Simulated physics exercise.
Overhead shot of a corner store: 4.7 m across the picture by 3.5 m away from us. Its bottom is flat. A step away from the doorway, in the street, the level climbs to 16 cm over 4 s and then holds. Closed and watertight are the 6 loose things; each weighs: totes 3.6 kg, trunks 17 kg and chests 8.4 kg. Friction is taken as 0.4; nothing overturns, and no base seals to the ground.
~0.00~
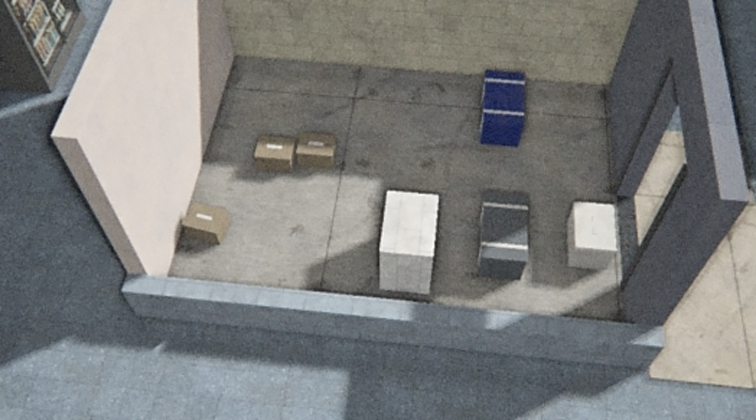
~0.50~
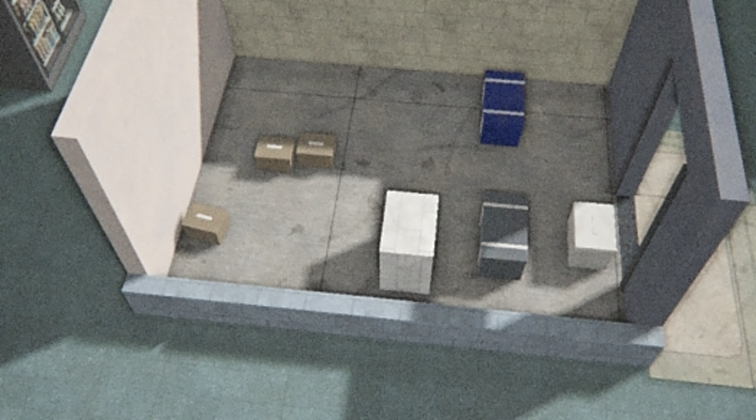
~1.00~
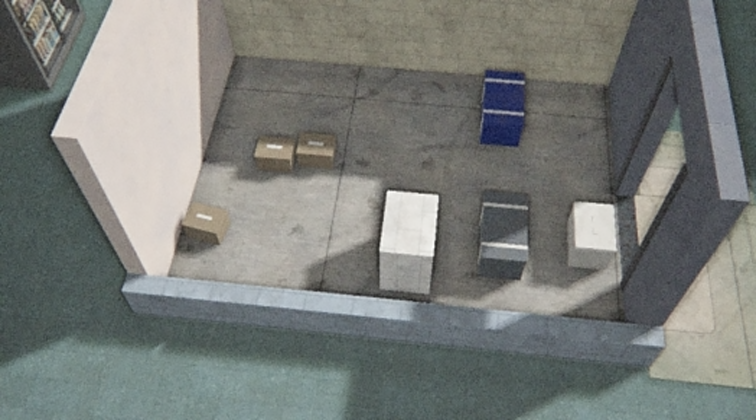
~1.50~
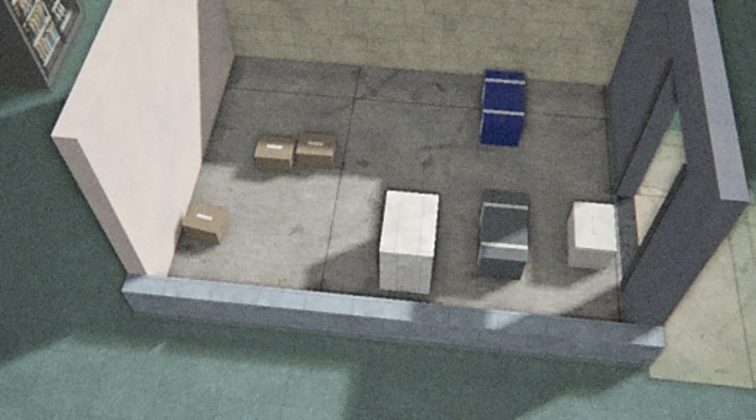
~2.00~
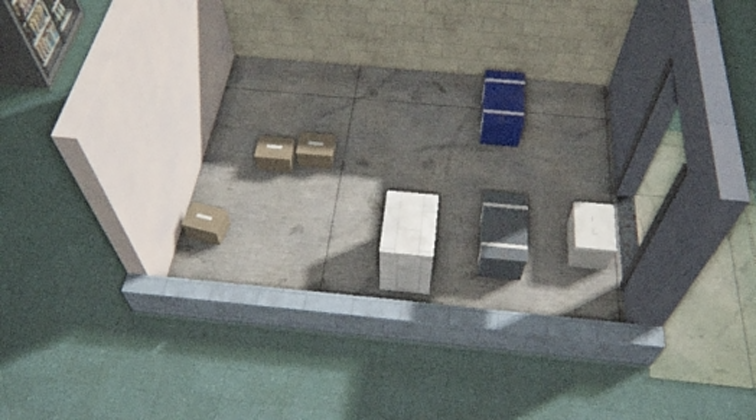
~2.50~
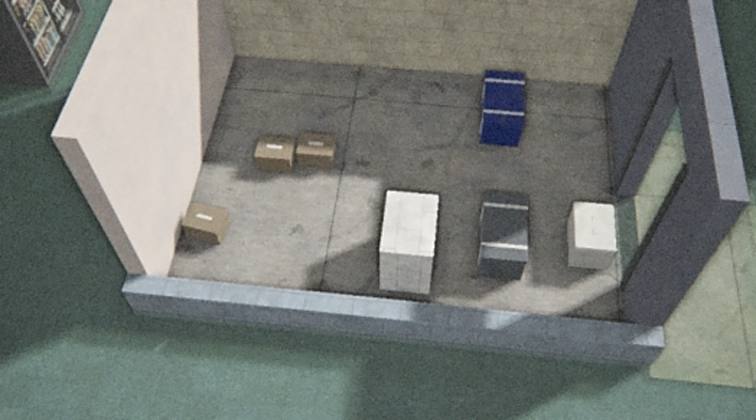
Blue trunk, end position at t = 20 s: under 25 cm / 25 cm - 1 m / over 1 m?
Result: A modest displacement.
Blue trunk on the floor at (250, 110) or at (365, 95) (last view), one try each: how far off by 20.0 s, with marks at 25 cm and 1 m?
Results in order: It ends up well away; it ends up well away.
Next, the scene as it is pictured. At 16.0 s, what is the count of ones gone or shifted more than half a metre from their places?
6 in all.
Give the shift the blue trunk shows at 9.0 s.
It has shifted about 0 cm.
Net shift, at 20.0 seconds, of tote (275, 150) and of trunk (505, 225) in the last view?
The first is 120 cm from its start, the second 250 cm.
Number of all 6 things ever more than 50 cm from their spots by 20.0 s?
That makes 6.
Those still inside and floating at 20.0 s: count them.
That would be 6 of them.
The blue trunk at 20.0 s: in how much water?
Roughly 7 cm at that moment.
After 4.0 s the blue trunk is near (504, 97), 0.0 m from its start, aground; 0 afloat.
After 9.0 s the blue trunk is near (504, 97), 0.0 m from its start, aground; 3 afloat.
After 16.0 s the blue trunk is near (572, 97), 0.8 m from its start, afloat; 6 afloat.
After 20.0 s the blue trunk is near (522, 144), 0.7 m from its start, afloat; 6 afloat.
